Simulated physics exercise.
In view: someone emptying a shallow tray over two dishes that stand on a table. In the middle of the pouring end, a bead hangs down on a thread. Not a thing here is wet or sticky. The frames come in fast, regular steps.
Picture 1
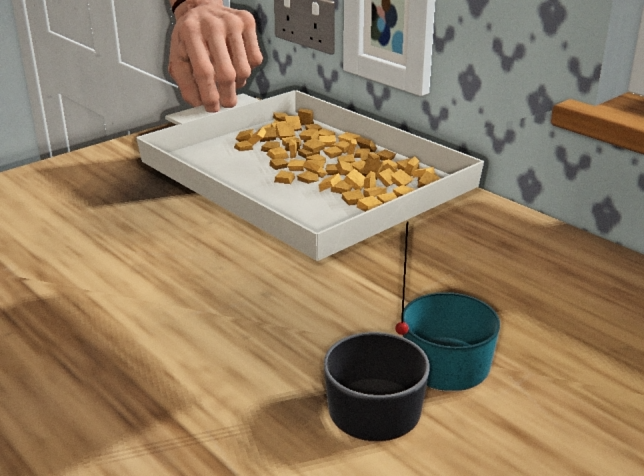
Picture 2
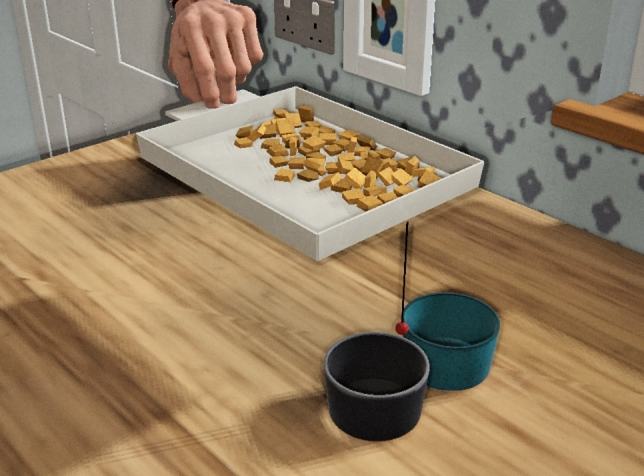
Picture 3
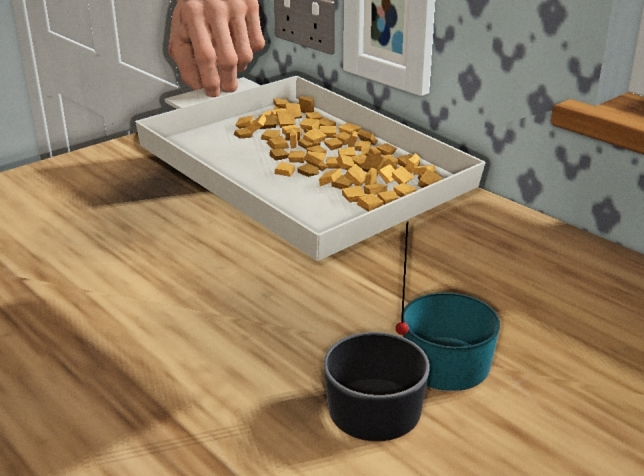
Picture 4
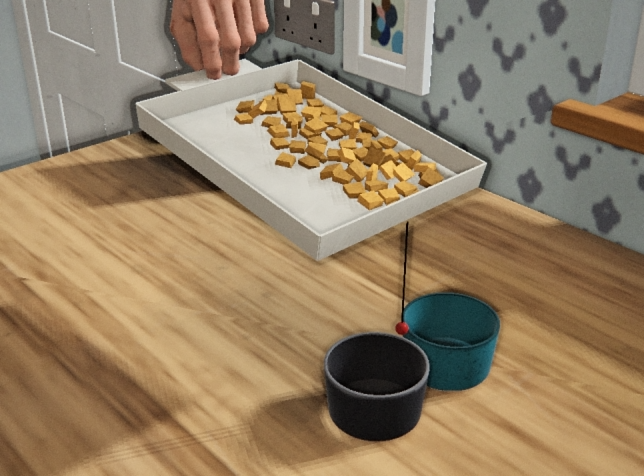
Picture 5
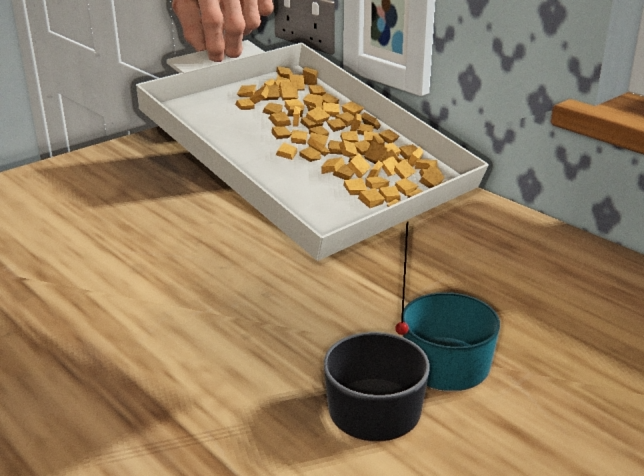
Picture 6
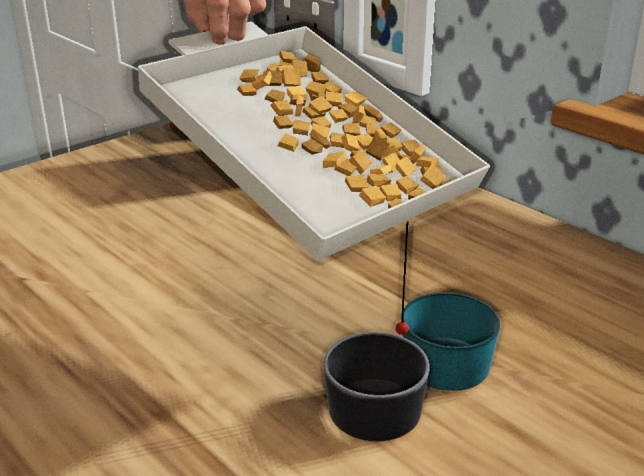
The clip opens on a hand holding a shallow white tray of golden-brown cereal squares nearly level above a black dish and a teal dish on a wooden table. The hand steadily raises the tray's far end, tilting it toward the dishes, while the squares stay clustered inside and the red bead hangs still.
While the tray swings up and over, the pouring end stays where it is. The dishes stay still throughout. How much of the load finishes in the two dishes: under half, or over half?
Well, most of the load misses the dishes, as it turns out.
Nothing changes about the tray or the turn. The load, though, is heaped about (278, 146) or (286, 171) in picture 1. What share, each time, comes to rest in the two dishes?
It comes to about 20 per cent the first time and about 10 per cent the second.
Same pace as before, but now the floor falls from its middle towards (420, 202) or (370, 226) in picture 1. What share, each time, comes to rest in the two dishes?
Near 60 % and 20 %.
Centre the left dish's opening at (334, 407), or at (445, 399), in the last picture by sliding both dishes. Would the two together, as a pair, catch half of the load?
Place 1: Lower than half; place 2: Higher than half.
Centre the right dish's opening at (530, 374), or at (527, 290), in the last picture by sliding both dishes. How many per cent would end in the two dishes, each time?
Close to 30 in a hundred, then close to 30 in a hundred.
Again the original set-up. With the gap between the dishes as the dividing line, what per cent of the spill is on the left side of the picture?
It comes to near 10 percent of the spill.
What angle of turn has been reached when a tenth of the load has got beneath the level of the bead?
85°, roughly.
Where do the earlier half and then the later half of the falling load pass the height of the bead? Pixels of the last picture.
The early half goes through (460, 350), the late half through (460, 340).
Soon, tray tipped steeply; all on the tray.
A while on, tray tipped past a quarter turn; about two thirds on the tray; a stray few in the left dish; a stray few in the right dish; a small part outside both; a small part in the air.
Towards the end, tray tipped past a quarter turn; a small part in the left dish; a small part in the right dish; most outside both.
Finally, tray tipped past a quarter turn; a small part in the left dish; a small part in the right dish; most outside both.
